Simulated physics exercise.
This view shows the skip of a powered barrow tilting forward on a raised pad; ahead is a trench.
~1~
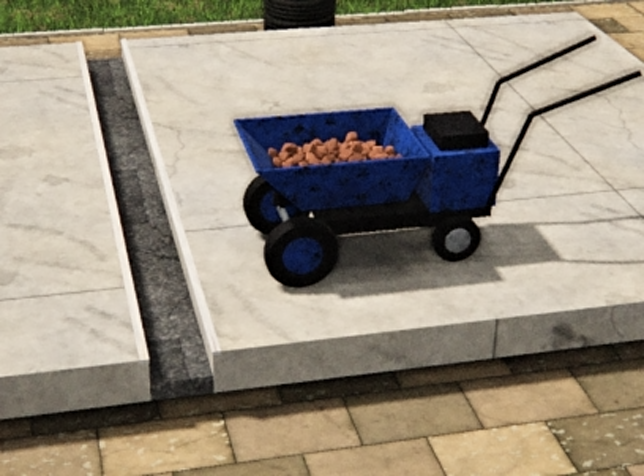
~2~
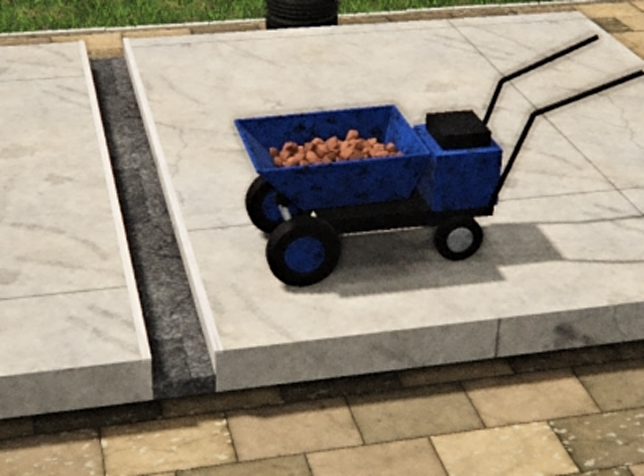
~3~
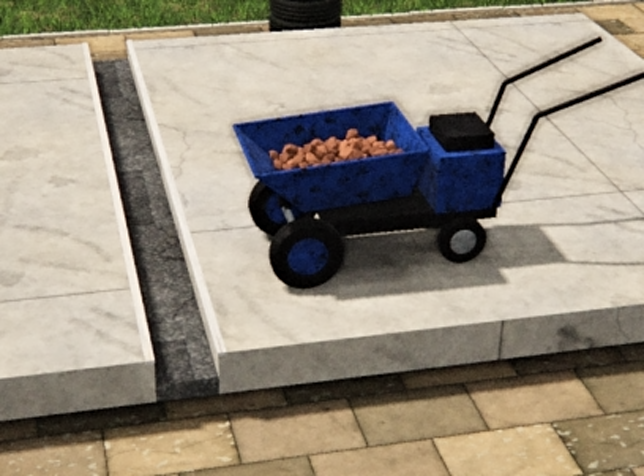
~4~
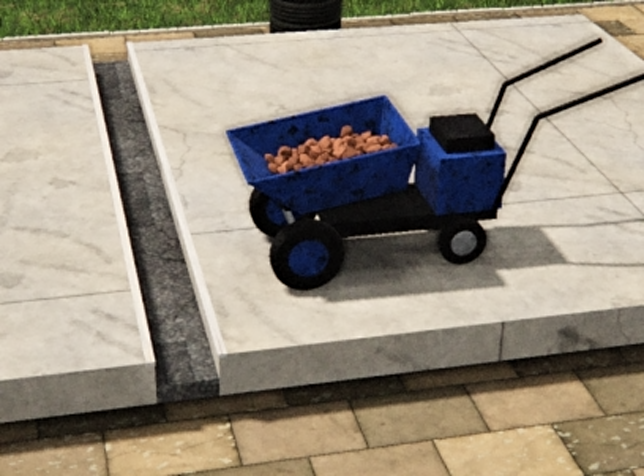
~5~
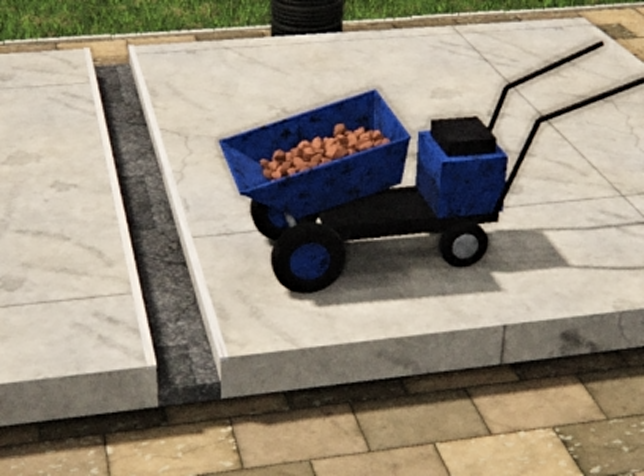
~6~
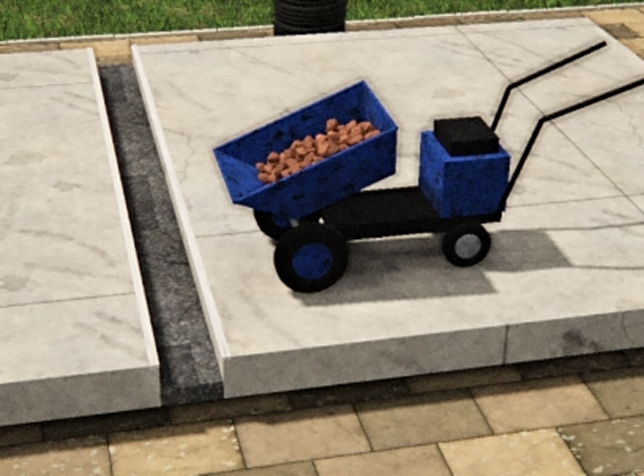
On a pale stone slab beside a trench, a blue barrow's rubble-filled skip tilts forward.
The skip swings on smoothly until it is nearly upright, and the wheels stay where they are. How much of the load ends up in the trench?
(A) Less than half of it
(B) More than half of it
More than half of it (B).
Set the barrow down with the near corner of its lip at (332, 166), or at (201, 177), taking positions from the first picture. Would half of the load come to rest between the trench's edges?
To start, the lesser share; after that, the lesser share.
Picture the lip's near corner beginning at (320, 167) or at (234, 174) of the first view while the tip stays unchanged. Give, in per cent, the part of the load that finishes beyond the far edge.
That works out to 0 per cent for the first position and 20 per cent for the second.
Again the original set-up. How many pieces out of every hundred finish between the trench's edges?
That part is close to 90 percent of the load.
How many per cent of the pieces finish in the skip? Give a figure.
It ends up near 5 per cent.
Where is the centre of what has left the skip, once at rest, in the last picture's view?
I'd say the middle ends up at about (171, 288).
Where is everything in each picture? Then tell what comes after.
In the first frame, lip of the skip (258, 172), level; top of the load (351, 156), lumps of rubble; first edge of the trench (207, 319); far edge (138, 326), the trench over half as wide as the skip, and about half as deep as wide.
In the second frame, lip of the skip (259, 172), tipped barely; top of the load (352, 154).
In the third frame, lip of the skip (257, 177), tipped barely; top of the load (351, 154).
In the fourth frame, lip of the skip (250, 183), tipped a little; top of the load (358, 158).
In the fifth frame, lip of the skip (242, 194), tipped clearly; top of the load (353, 146).
In the sixth frame, lip of the skip (235, 203), tipped clearly; top of the load (356, 137); first edge of the trench (217, 324); far edge (148, 332).
Just after the last frame, skip tipped steeply; every one in the skip.
A moment on, skip tipped right over; roughly two thirds in the skip; roughly a third in or heaped over the trench.
Further on, skip tipped right over; about a tenth in the skip; just a few short of the trench; the larger part in or heaped over the trench; just a few beyond it.
When it is over, skip tipped right over; about a tenth in the skip; just a few short of the trench; almost all in or heaped over the trench; just a few beyond it.
